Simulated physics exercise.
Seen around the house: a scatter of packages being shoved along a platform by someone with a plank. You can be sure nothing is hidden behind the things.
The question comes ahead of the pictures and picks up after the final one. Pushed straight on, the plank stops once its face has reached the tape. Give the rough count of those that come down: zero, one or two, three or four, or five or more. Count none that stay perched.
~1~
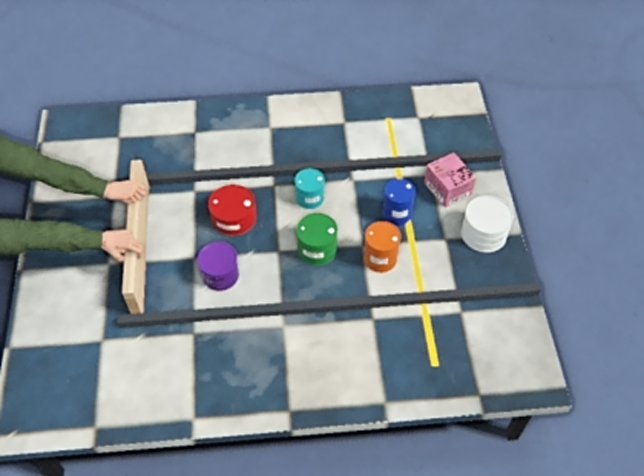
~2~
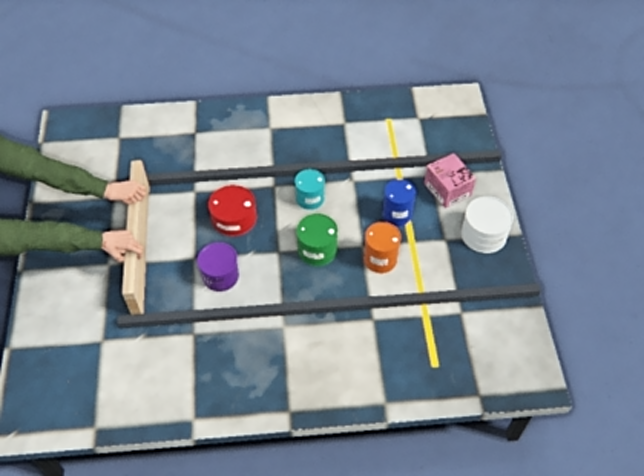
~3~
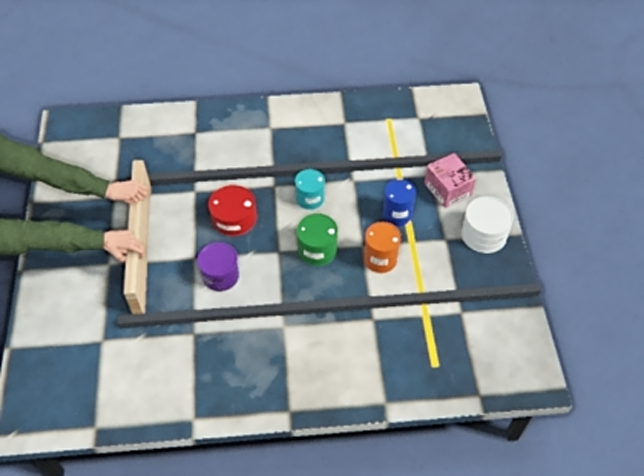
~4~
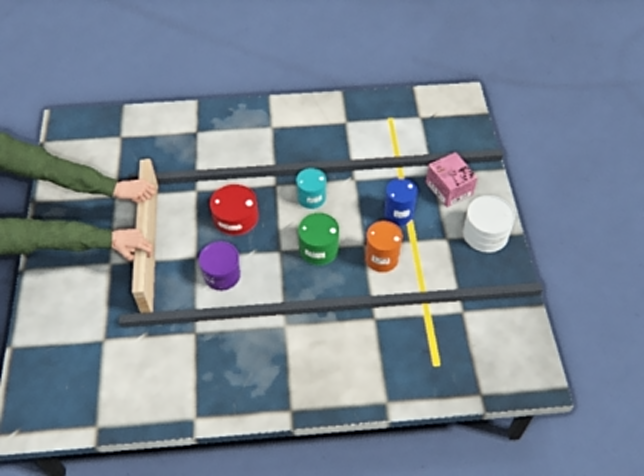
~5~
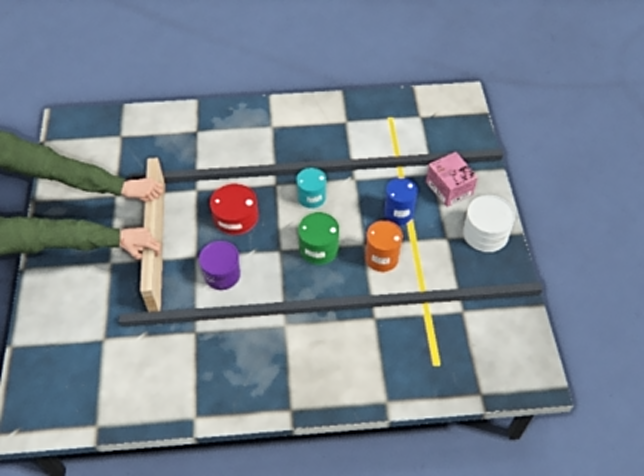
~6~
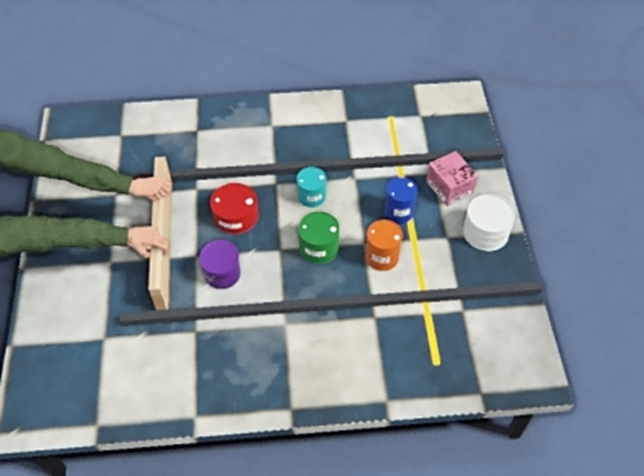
The tally of falls will come to none at all.
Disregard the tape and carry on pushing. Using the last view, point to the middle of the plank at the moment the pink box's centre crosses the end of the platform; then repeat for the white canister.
Roughly at (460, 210) and roughly at (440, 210).
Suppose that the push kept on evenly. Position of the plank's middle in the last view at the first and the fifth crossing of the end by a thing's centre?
It sits around (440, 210) and after that around (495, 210).
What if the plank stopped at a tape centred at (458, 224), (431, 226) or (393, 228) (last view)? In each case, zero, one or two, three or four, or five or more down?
In the order of the places given: Just one or two; none at all; not one.
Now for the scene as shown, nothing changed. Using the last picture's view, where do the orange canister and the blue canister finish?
They finish at roughly (475, 248) and (465, 206) respectively.
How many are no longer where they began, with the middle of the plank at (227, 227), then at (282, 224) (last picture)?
2, then 4.
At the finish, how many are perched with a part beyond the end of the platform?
That would be 0.
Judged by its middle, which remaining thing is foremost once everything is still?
Nearest at the end: The white canister.
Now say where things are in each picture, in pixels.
In the first picture, white canister (487, 224); pink box (450, 180); blue canister (399, 203); plank (137, 236); tape (409, 229).
In the second picture, pink box (450, 181); plank (137, 236).
In the third picture, blue canister (399, 203); red canister (233, 210).
In the fourth picture, white canister (488, 224); purple pail (221, 267).
In the fifth picture, pink box (451, 180); orange canister (384, 247).
In the sixth picture, white canister (489, 223); pink box (452, 179); blue canister (400, 201); plank (161, 232); tape (411, 227).
Soon after, none off yet; white canister at rest near (489, 223); pink box at rest near (452, 179); blue canister at rest near (400, 201).
In the end, the number that fall off is zero.
